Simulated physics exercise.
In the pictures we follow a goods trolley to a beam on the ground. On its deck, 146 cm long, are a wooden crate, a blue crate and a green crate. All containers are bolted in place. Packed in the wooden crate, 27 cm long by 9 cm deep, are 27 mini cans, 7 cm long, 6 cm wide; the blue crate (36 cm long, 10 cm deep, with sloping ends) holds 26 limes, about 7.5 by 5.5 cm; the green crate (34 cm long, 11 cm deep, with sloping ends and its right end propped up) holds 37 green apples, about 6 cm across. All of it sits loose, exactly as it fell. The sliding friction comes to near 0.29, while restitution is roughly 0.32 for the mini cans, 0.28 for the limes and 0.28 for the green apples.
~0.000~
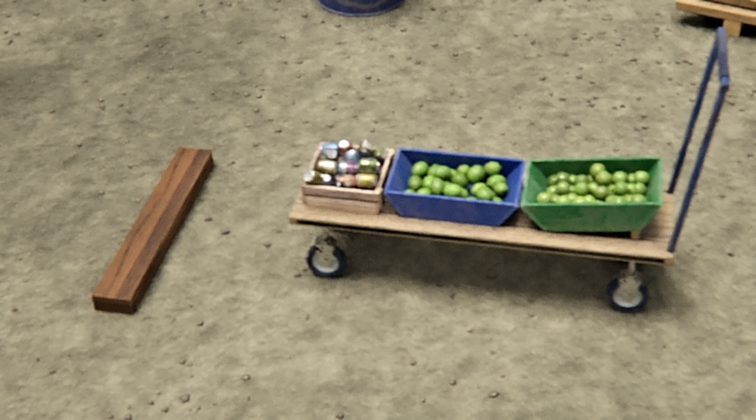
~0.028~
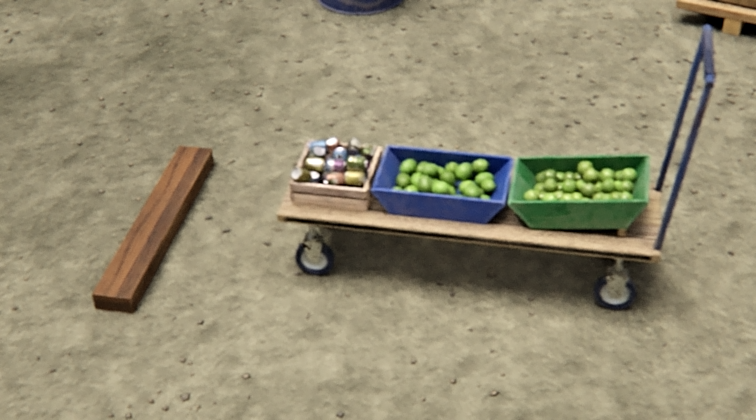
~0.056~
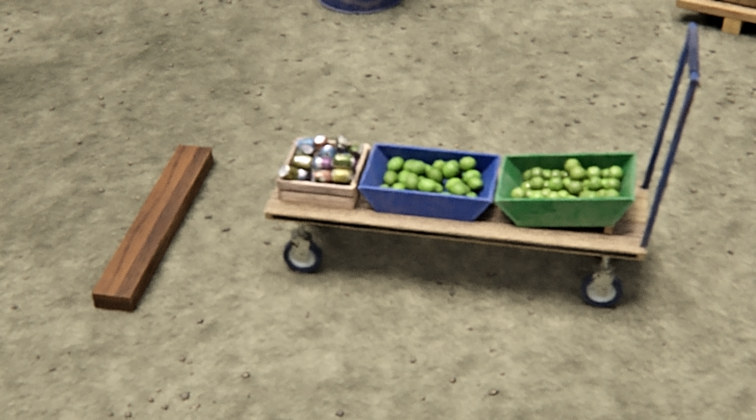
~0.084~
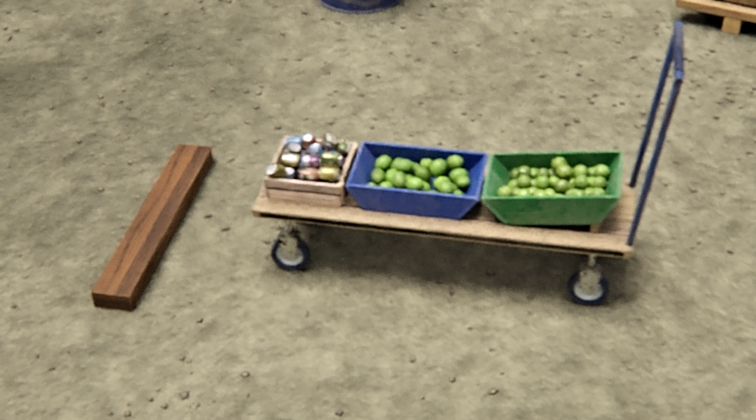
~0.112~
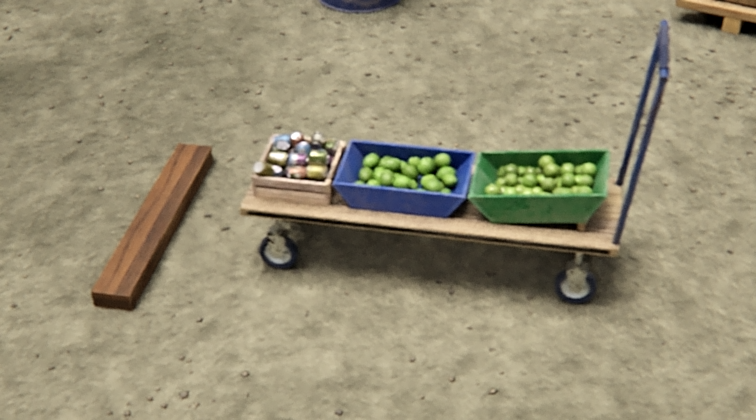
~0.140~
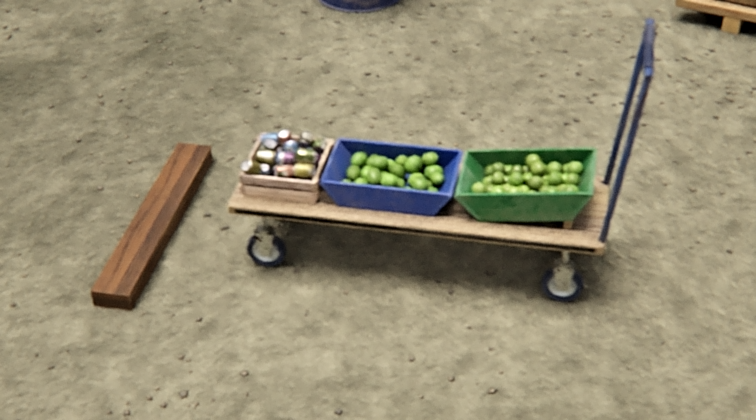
On bare, dusty ground, a trolley carrying three loaded crates rolls slowly left toward a wooden beam.
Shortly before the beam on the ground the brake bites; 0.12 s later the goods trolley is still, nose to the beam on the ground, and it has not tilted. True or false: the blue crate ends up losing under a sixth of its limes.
True.
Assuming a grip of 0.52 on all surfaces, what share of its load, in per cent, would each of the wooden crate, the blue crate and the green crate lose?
You'd see wooden crate shed 10 percent, blue crate shed 0 percent, and green crate shed 0 percent.
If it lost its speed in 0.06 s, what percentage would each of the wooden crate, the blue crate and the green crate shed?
You'd end up with wooden crate at 10 %, blue crate at 0 % and green crate at 10 %.
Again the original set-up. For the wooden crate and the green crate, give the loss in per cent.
For the wooden crate it's 5 %, and for the green crate it's 5 %.
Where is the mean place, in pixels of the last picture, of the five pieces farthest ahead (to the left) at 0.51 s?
Somewhere near pixel (169, 146).
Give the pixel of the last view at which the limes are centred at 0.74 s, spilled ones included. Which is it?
Pixel (282, 166), give or take.
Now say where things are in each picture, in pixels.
In the first frame (we follow the rim corner now nearest the camera), blue crate at (515, 205); green crate at (659, 203); 62 cm still to roll; nothing out yet.
In the second frame, blue crate at (502, 202); green crate at (646, 201); 57 cm still to roll.
In the third frame, blue crate at (489, 200); green crate at (632, 198); 52 cm still to roll.
In the fourth frame, blue crate at (476, 198); green crate at (618, 196); 47 cm still to roll.
In the fifth frame, blue crate at (463, 196); green crate at (604, 195); 42 cm still to roll.
In the sixth frame, blue crate at (449, 194); green crate at (590, 193); 37 cm still to roll; nothing out yet.
After 0.29 s, the brake bites.
After 0.39 s, 0 of 27 out of the wooden crate, 0 of 26 out of the blue crate and 0 of 37 out of the green crate.
After 0.51 s, 1 of 27 out of the wooden crate, 0 of 26 out of the blue crate and 0 of 37 out of the green crate.
After 0.74 s, 2 of 27 out of the wooden crate, 0 of 26 out of the blue crate and 2 of 37 out of the green crate.
When it is over (at 1.25 s), 2 of 27 out of the wooden crate, 0 of 26 out of the blue crate and 2 of 37 out of the green crate. Asked share, 0 of 26, 0 per cent.
